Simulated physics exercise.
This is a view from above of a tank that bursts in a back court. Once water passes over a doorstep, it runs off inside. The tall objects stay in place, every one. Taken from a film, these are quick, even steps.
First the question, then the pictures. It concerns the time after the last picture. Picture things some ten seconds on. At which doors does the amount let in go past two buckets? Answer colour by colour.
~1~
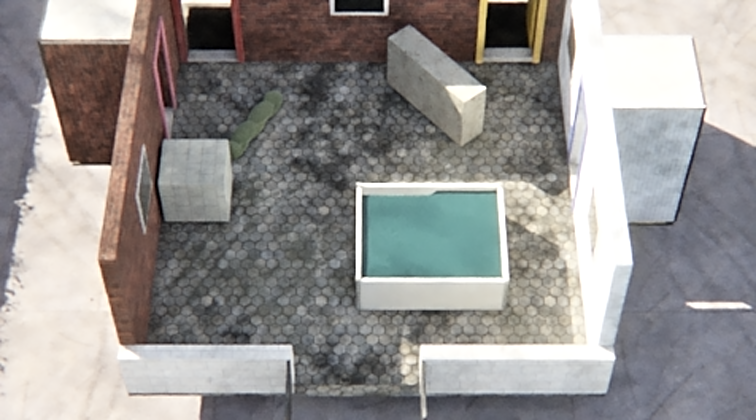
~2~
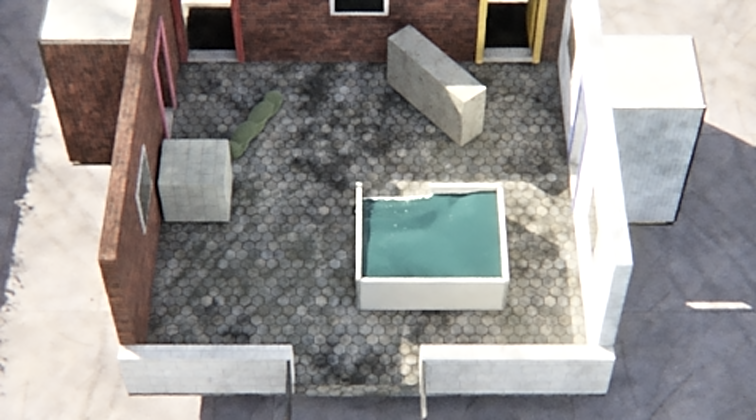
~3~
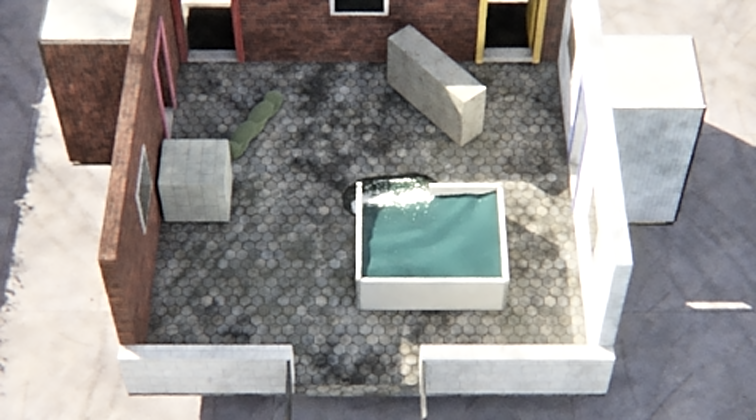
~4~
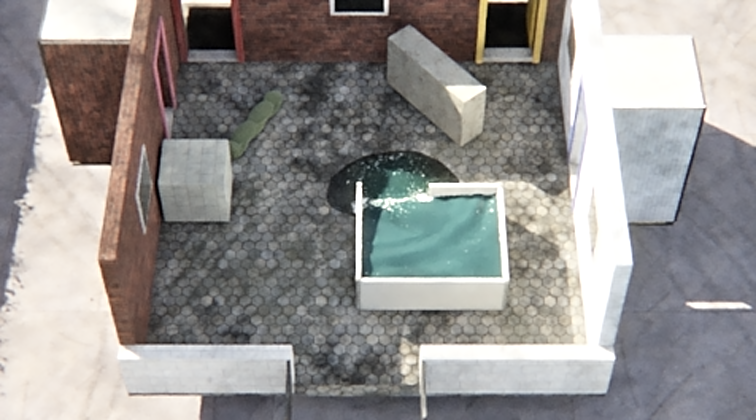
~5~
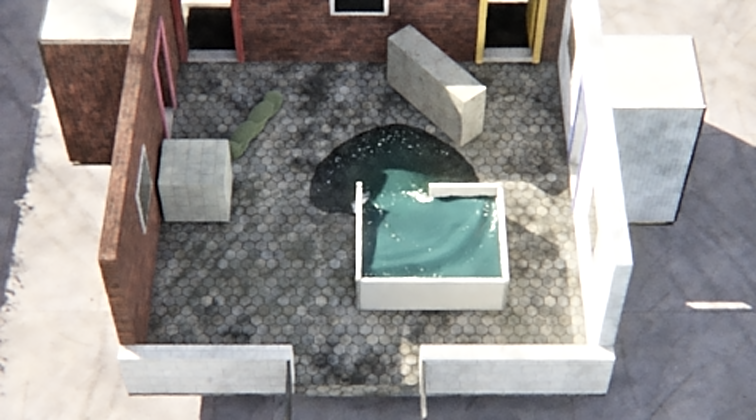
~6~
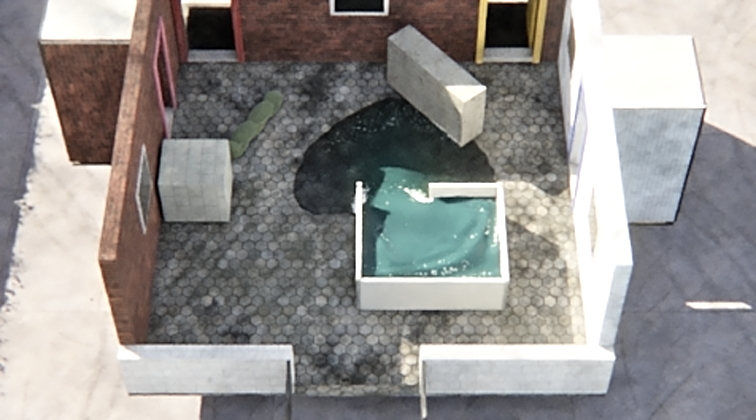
Door by door: The blue door stays at two or fewer; the yellow door stays at two or fewer; the pink door goes past two; the red door goes past two.
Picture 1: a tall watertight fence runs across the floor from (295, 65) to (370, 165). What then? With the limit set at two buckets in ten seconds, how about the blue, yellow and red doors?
Door by door, blue comes in over, yellow comes in under, red comes in over.
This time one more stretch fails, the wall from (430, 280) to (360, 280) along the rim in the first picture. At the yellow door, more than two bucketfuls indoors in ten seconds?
Well, the yellow door comes up short here.
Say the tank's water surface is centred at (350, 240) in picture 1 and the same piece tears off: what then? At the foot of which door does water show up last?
The door marked blue, that's the one.
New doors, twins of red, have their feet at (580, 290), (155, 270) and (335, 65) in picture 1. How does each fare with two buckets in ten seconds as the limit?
Result, in listed order - doesn't reach the limit, doesn't reach the limit, gets past the limit.
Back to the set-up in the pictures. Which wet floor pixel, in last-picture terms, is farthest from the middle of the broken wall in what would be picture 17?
Estimated pixel: (180, 62).
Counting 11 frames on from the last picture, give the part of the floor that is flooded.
Roughly 30 per cent.
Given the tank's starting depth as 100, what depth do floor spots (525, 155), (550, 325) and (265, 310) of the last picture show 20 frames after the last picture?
Roughly 2 per cent, 0 per cent and 0 per cent.
A moment on, water covers 25 % of the floor; the blue door not reached, the yellow door not reached, the pink door not reached, the red door not reached.
Next, water covers 30 % of the floor; the blue door not reached, the yellow door not reached, the pink door not reached, the red door wet at the sill, nothing in.
Then, water covers 50 % of the floor; the blue door wet at the sill, nothing in, the yellow door wet at the sill, nothing in, the pink door under two buckets in, the red door under two buckets in.
Later, water covers 65 % of the floor; the blue door under two buckets in, the yellow door wet at the sill, nothing in, the pink door over two buckets in, the red door far over two buckets in.
In the end, water covers 85 % of the floor; the blue door under two buckets in, the yellow door wet at the sill, nothing in, the pink door far over two buckets in, the red door far over two buckets in.
